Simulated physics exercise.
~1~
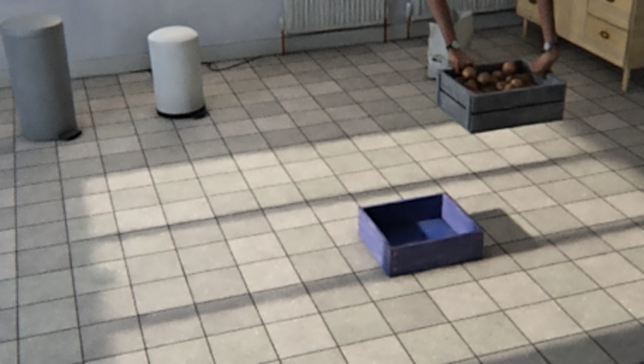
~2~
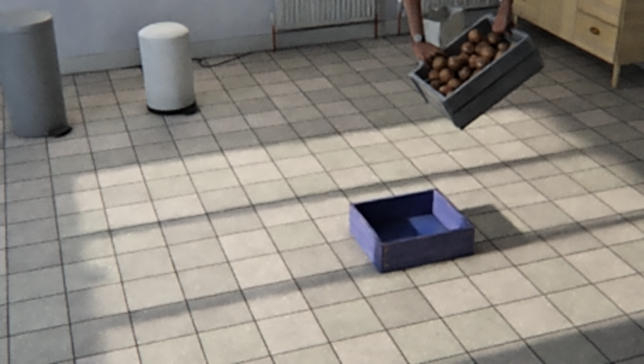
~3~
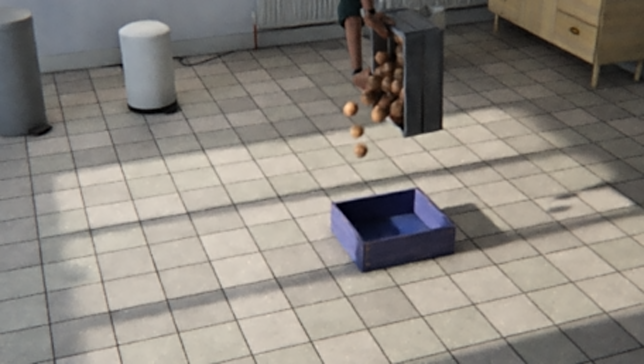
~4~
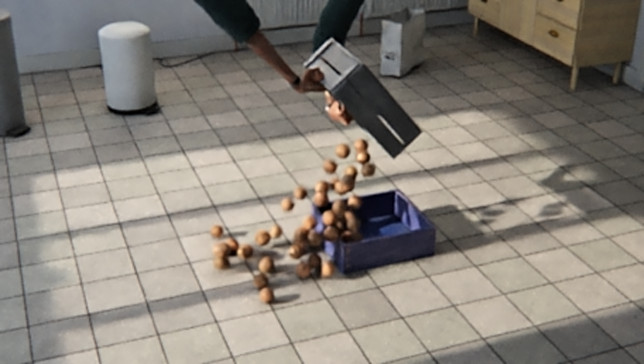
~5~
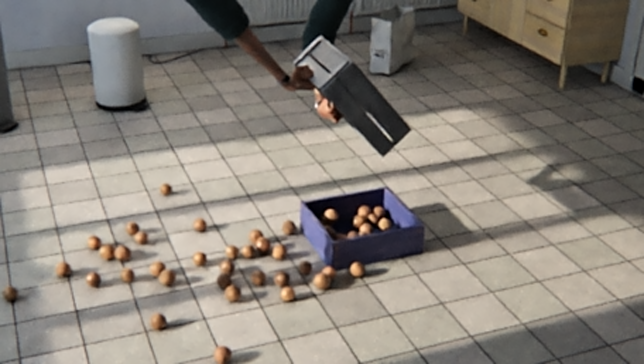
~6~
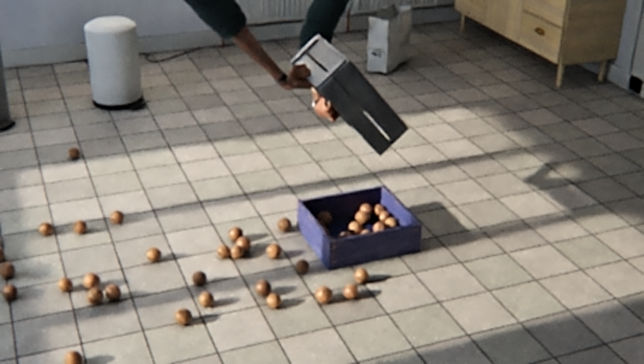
A grey crate filled with small round brown objects is held in two hands above a sunlit tiled floor, seen from above at an angle. An open blue tub sits below it, with a grey bin and a white bin at the upper left and a wooden cabinet at the upper right. The hands tip the crate leftward until it is steeply upturned, and the objects tumble out. Some land in the tub, while many strike the floor and roll left. The crate stays tilted as over half end up scattered outside the tub.
